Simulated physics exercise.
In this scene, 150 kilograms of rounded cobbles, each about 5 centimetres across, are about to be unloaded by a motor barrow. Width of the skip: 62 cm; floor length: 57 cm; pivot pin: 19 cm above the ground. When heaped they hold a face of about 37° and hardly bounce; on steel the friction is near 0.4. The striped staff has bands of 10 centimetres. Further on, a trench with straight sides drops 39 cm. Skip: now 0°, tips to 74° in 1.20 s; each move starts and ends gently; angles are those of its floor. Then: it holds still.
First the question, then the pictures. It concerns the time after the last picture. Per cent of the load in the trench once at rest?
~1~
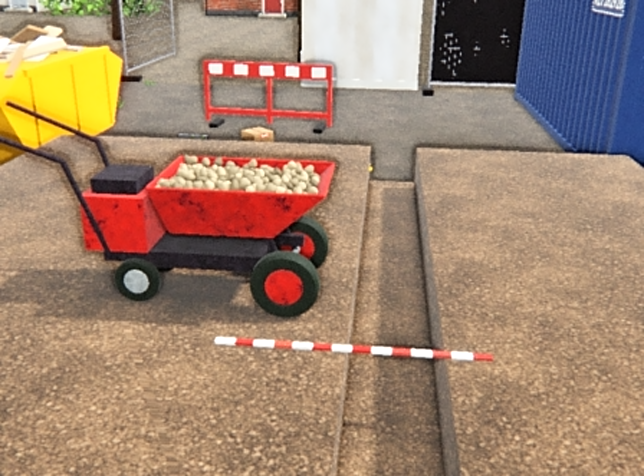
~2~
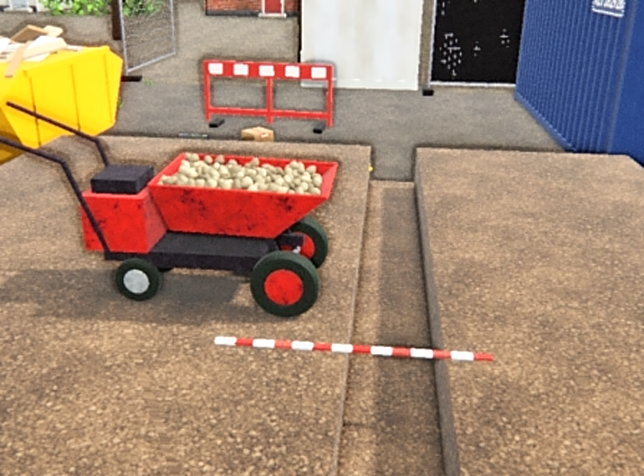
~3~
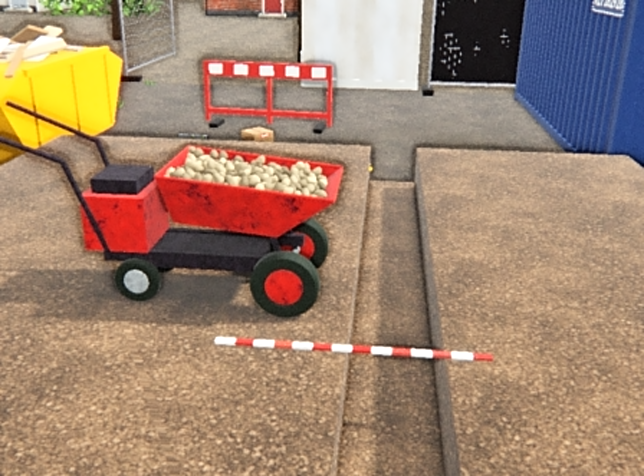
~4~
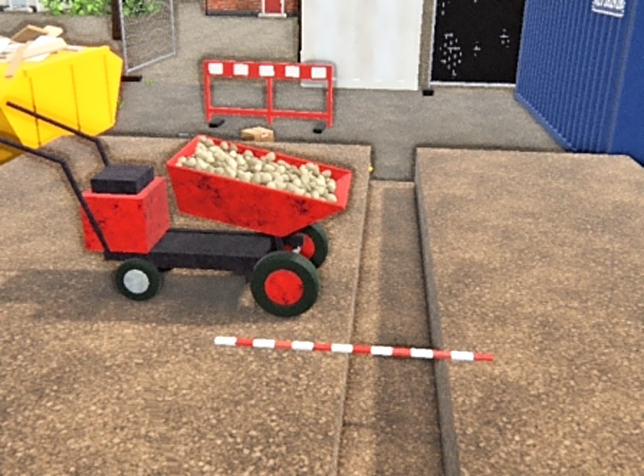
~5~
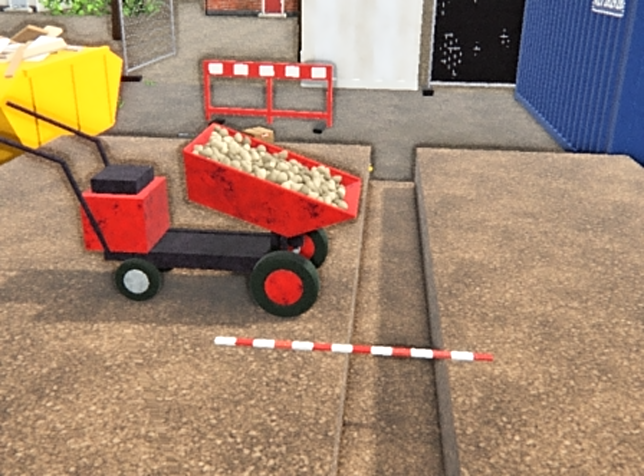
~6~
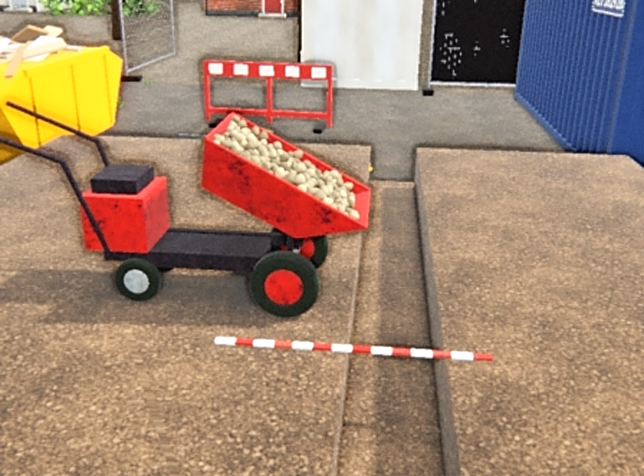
About 78 %.
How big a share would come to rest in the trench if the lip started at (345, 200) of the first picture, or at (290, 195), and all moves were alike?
The first start gives about 50 per cent, the second about 100.
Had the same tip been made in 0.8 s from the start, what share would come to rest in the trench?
Roughly 70% would finish there.
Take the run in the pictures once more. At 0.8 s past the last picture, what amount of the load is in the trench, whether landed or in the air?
I'd put it near 55 per cent.
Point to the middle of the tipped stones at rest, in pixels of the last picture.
The stones end up centred near (414, 347).
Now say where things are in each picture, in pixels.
In the first picture, lip at (324, 197), floor tilted 0°, highest stones at (217, 169).
In the second picture, lip at (327, 198), floor tilted 1°, highest stones at (216, 167).
In the third picture, lip at (334, 201), floor tilted 5°, highest stones at (203, 160).
In the fourth picture, lip at (344, 207), floor tilted 12°, highest stones at (207, 148).
In the fifth picture, the skip is at 19°, its lip at (355, 216); the top of the load is at (219, 139).
In the sixth picture, lip at (366, 228), floor tilted 28°, highest stones at (234, 129).
Then, 0.4 s after the last picture the floor is at 62°, 99 % in the skip, 1 % in the trench; the foremost stones are at (400, 262).
Then, 0.8 s after the last picture the floor is at 74°, 29 % in the skip, 56 % in the trench, 15 % past the trench; the foremost stones are at (496, 299).
Then, 1.1 s after the last picture the floor is at 74°, 3 % in the skip, 75 % in the trench, 22 % past the trench; the foremost stones are at (574, 312).
Then, 3.1 s after the last picture the floor is at 74°, 0 % in the skip, 78 % in the trench, 22 % past the trench; the foremost stones are at (629, 320).
